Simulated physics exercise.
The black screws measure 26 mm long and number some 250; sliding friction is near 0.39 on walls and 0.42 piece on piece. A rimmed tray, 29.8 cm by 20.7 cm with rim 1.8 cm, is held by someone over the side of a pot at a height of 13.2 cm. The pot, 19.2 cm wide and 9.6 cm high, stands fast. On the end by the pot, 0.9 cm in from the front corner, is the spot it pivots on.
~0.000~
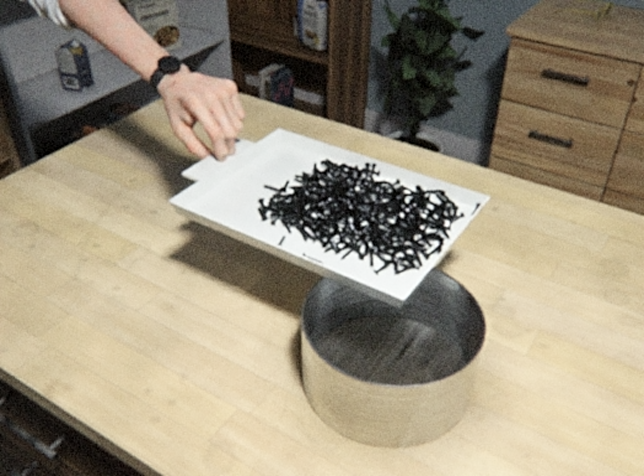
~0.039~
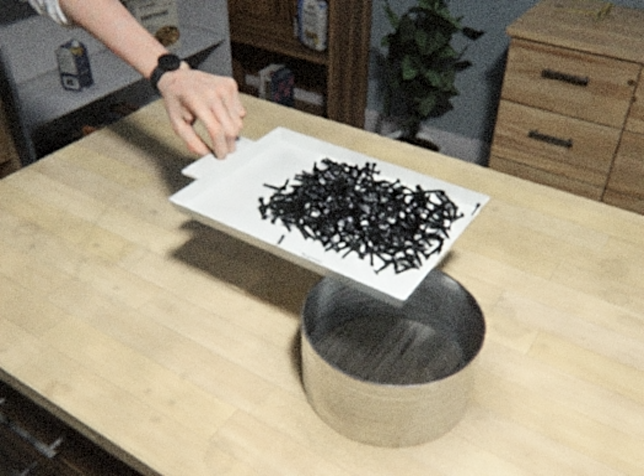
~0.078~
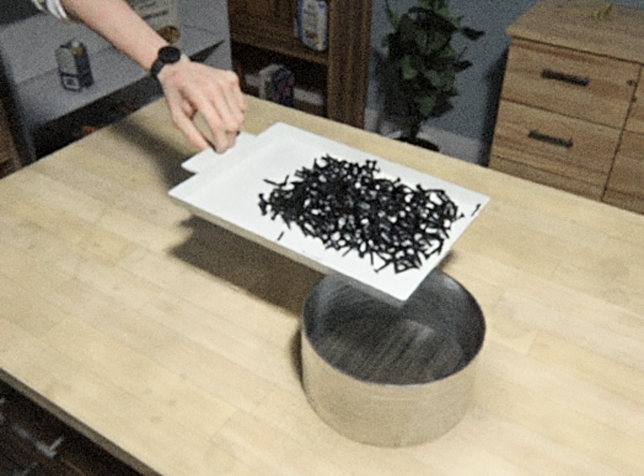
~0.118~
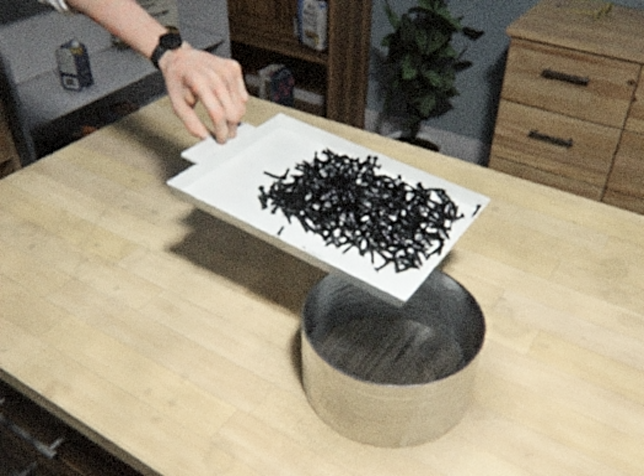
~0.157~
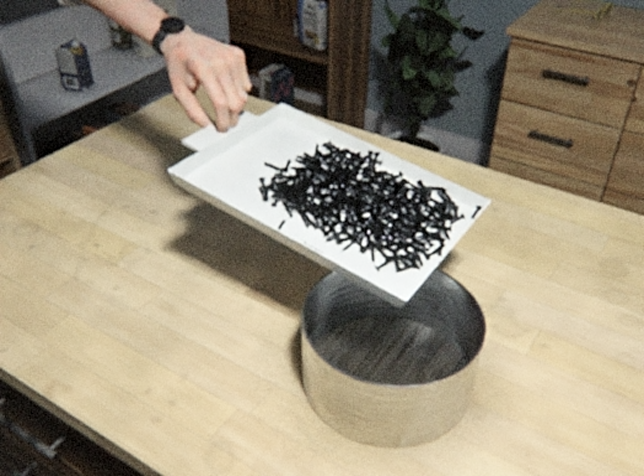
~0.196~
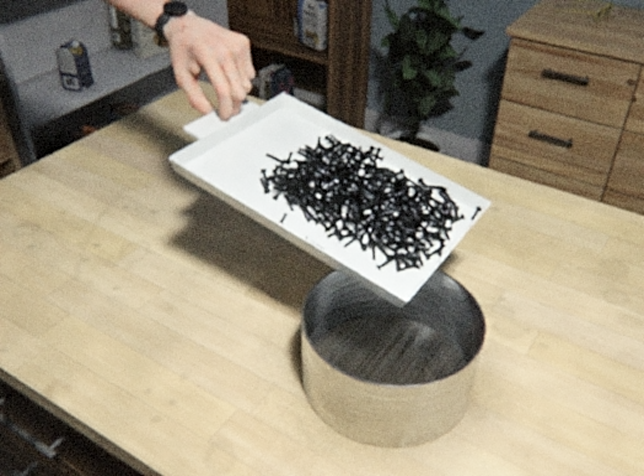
A hand wearing a black watch slowly raising the left end of a white tray of black screws over a round metal pot.
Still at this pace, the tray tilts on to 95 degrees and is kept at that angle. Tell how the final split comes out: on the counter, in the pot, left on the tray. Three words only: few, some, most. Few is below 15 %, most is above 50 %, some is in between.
Counter - most, pot - some, tray - few.
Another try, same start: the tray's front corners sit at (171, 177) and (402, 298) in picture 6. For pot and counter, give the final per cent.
In the pot: 95 per cent; on the counter: 5 per cent.
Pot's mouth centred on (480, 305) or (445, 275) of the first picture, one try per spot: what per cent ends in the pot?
That gives roughly 70 per cent and then 90 per cent.
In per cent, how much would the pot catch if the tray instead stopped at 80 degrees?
Then about 30 per cent.
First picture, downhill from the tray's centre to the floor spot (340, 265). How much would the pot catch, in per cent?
That comes to around 90 per cent.
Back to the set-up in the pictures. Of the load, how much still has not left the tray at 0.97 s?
Of the load, some 40 percent.
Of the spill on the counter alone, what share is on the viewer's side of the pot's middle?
Roughly 0 percent of the spill.
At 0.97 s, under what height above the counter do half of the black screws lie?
Roughly 8 cm.
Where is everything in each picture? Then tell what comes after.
In the first frame, tray tilt 0 degrees, front corners at (175, 200) and (402, 294); middle of the pieces at (365, 214); pot at (393, 316).
In the second frame, tray tilt 1 degrees, front corners at (175, 198) and (402, 294); middle of the pieces at (365, 213).
In the third frame, tray tilt 2 degrees, front corners at (175, 192) and (402, 294); middle of the pieces at (365, 211).
In the fourth frame, tray tilt 5 degrees, front corners at (174, 182) and (403, 295), lowest corner right back; middle of the pieces at (366, 208).
In the fifth frame, tray tilt 8 degrees, front corners at (175, 170) and (404, 295), lowest corner right back; middle of the pieces at (367, 205).
In the sixth frame, tray tilt 12 degrees, front corners at (176, 158) and (405, 295), lowest corner right back; middle of the pieces at (368, 201); pot at (393, 316). Its pace works out near 85 degrees a second.
Then, at 0.66 s, tilt 51 degrees; the tray holds 100 %, the pot 0 %.
After 0.97 s, tilt 78 degrees; the tray holds 40 %, the pot 20 %.
After 1.38 s, tilt 95 degrees; the tray holds 0 %, the pot 30 %.
In the end, at 2.1 s, counter 70 %, pot 30 %, tray 0 %.
